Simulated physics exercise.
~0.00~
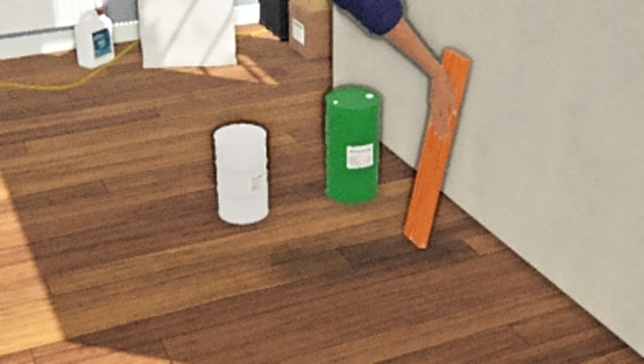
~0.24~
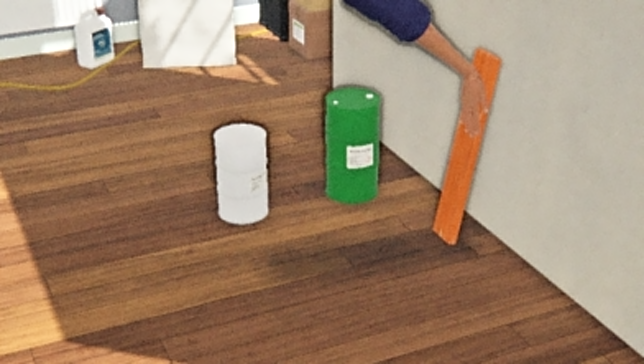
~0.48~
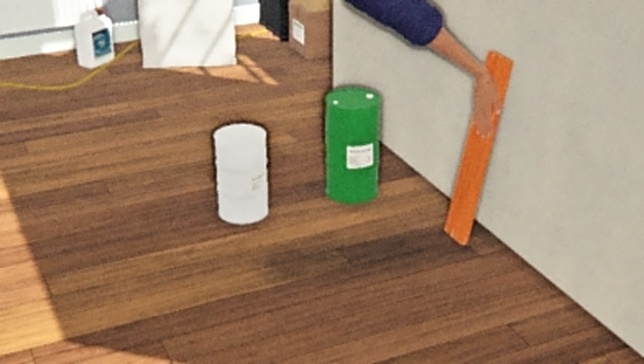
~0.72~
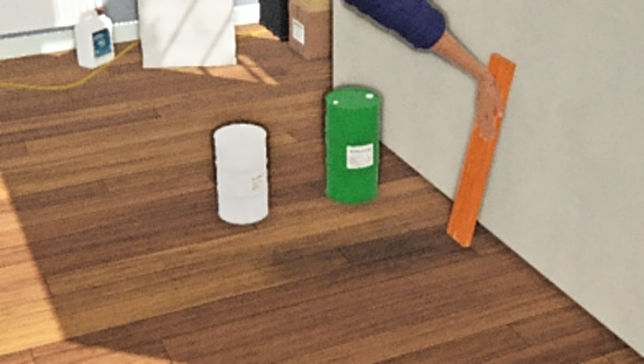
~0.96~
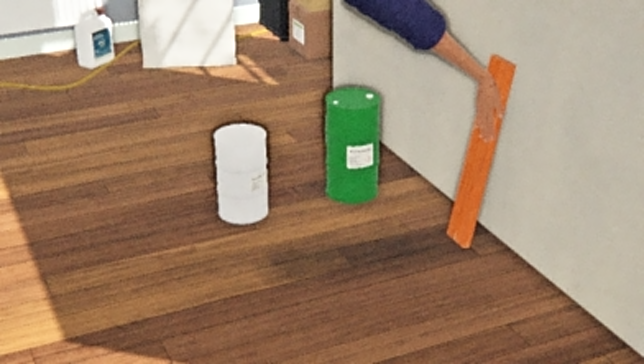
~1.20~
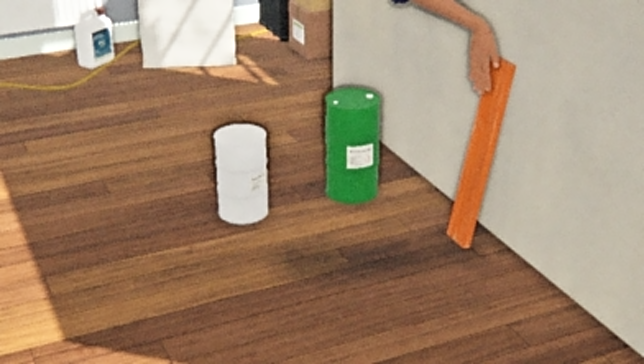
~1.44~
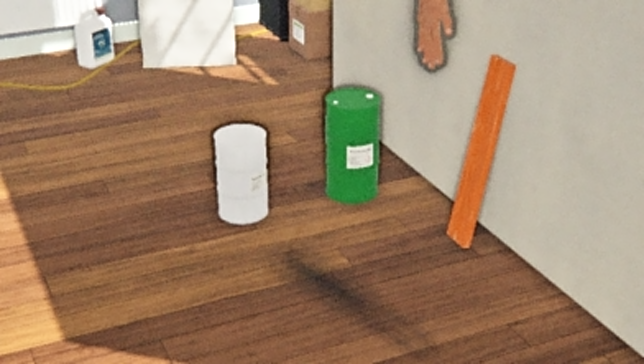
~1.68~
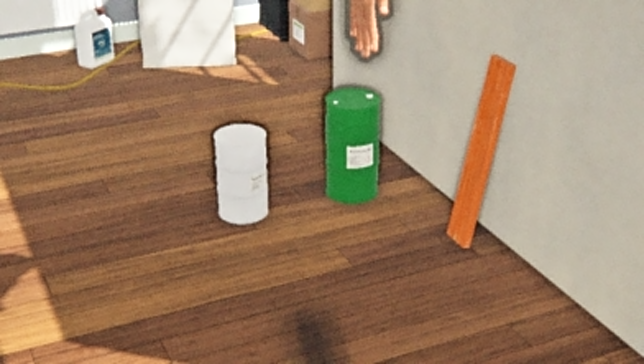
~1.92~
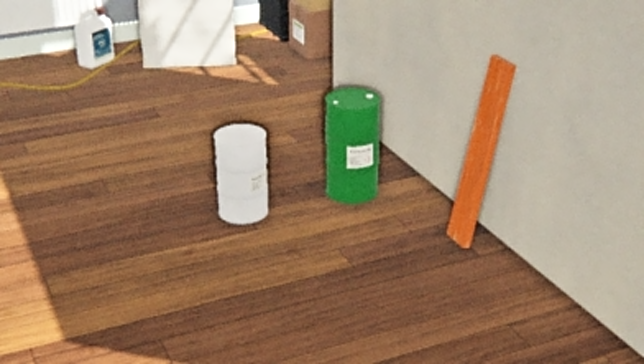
Against a bare wall, a hand leans an orange plank and withdraws, leaving it standing.
